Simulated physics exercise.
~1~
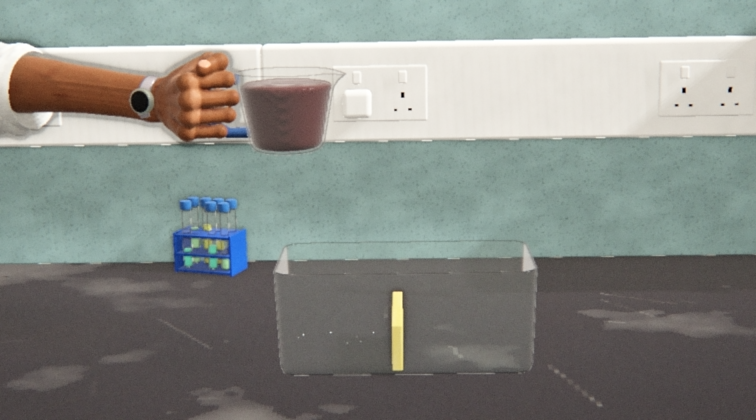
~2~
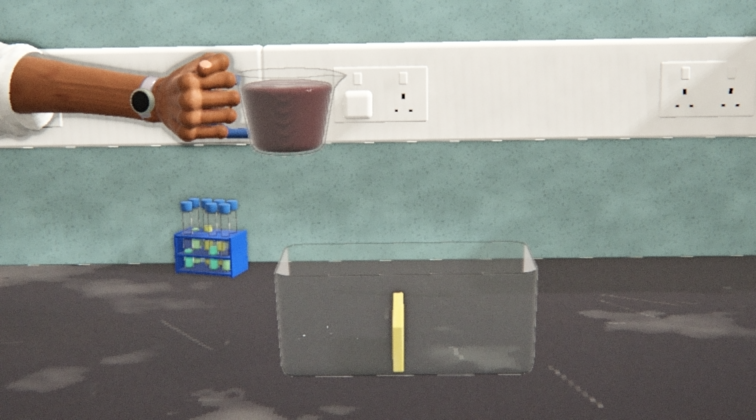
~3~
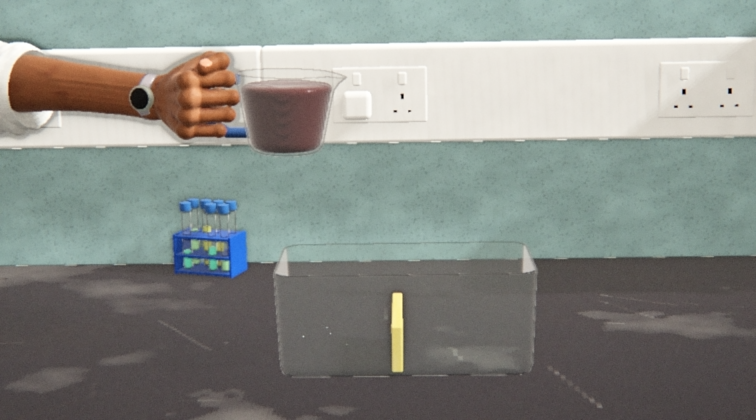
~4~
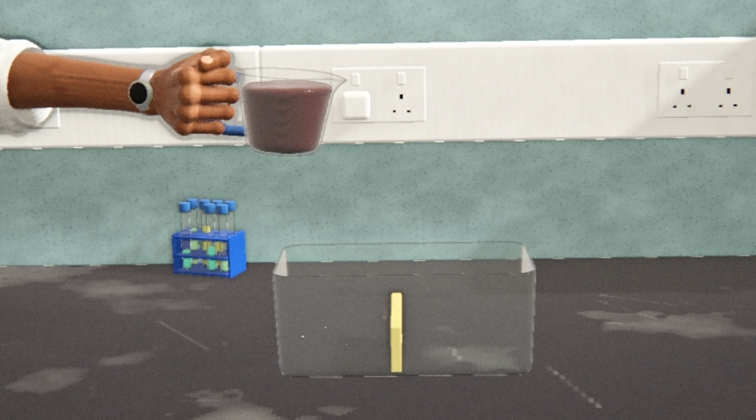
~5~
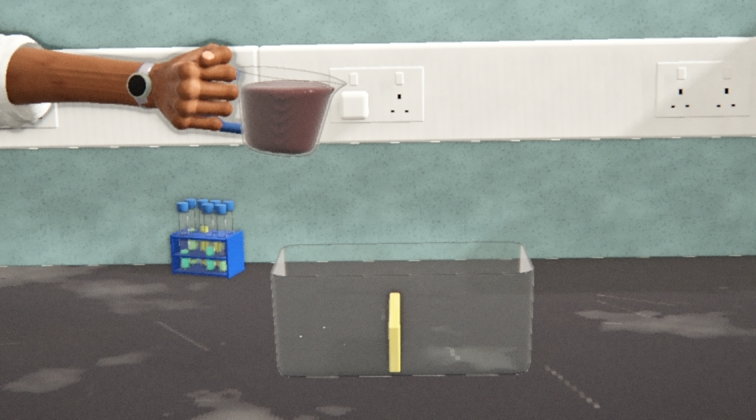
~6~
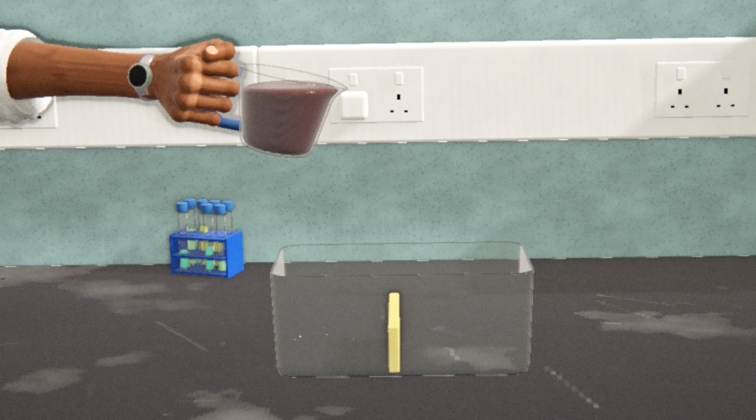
Laboratory bench, a hand slowly tilting a measuring jug of dark red liquid rightward above a clear basin with a low yellow wall.
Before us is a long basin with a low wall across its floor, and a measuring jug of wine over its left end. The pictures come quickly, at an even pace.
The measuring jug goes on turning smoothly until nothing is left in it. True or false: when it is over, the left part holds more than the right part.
False.
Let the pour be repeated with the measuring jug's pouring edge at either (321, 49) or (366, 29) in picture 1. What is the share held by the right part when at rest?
35 % and 85 %.
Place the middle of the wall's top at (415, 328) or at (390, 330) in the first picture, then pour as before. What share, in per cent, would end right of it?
You'd get roughly 45 per cent the first time and roughly 75 per cent the second.
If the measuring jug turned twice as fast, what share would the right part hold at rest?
It works out near 45 %.
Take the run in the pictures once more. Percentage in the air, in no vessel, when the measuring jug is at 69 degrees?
I'd say some 30 per cent.
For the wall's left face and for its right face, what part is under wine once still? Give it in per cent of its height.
About 20 left, about 30 right.
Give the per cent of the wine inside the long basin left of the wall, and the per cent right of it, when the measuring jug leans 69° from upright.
The left part holds close to 0 per cent, the right part close to 15.
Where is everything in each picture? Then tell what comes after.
It leans 0°; its right rim is at (346, 73); the wine meets the walls at (241, 84) and (333, 83); the long basin's rim runs from (280, 260) to (531, 257); the wall's top is at (397, 309), in the first frame.
It leans 1°; its right rim is at (347, 74); the wine meets the walls at (241, 86) and (334, 84), in the second frame.
It leans 2°; its right rim is at (347, 76); the wine meets the walls at (241, 85) and (333, 85), in the third frame.
It leans 4°; its right rim is at (348, 79); the wine meets the walls at (241, 85) and (334, 86), in the fourth frame.
It leans 8°; its right rim is at (347, 83); the wine meets the walls at (242, 87) and (335, 86), in the fifth frame.
It leans 12°; its right rim is at (349, 88); the wine meets the walls at (242, 87) and (338, 87), in the sixth frame.
A moment on, the tilt is 69° and 57 per cent is still to pour, 1 is left of the wall and 13 right of it.
Next, the tilt is 108° and 4 per cent is still to pour, 18 is left of the wall and 67 right of it.
Then the tilt is 117° and 0 per cent is still to pour, 31 is left of the wall and 68 right of it.
Later the tilt is 117° and 0 per cent is still to pour, 31 is left of the wall and 68 right of it.
In the end 31 per cent lies left of the wall, 68 right of it and 1 outside.
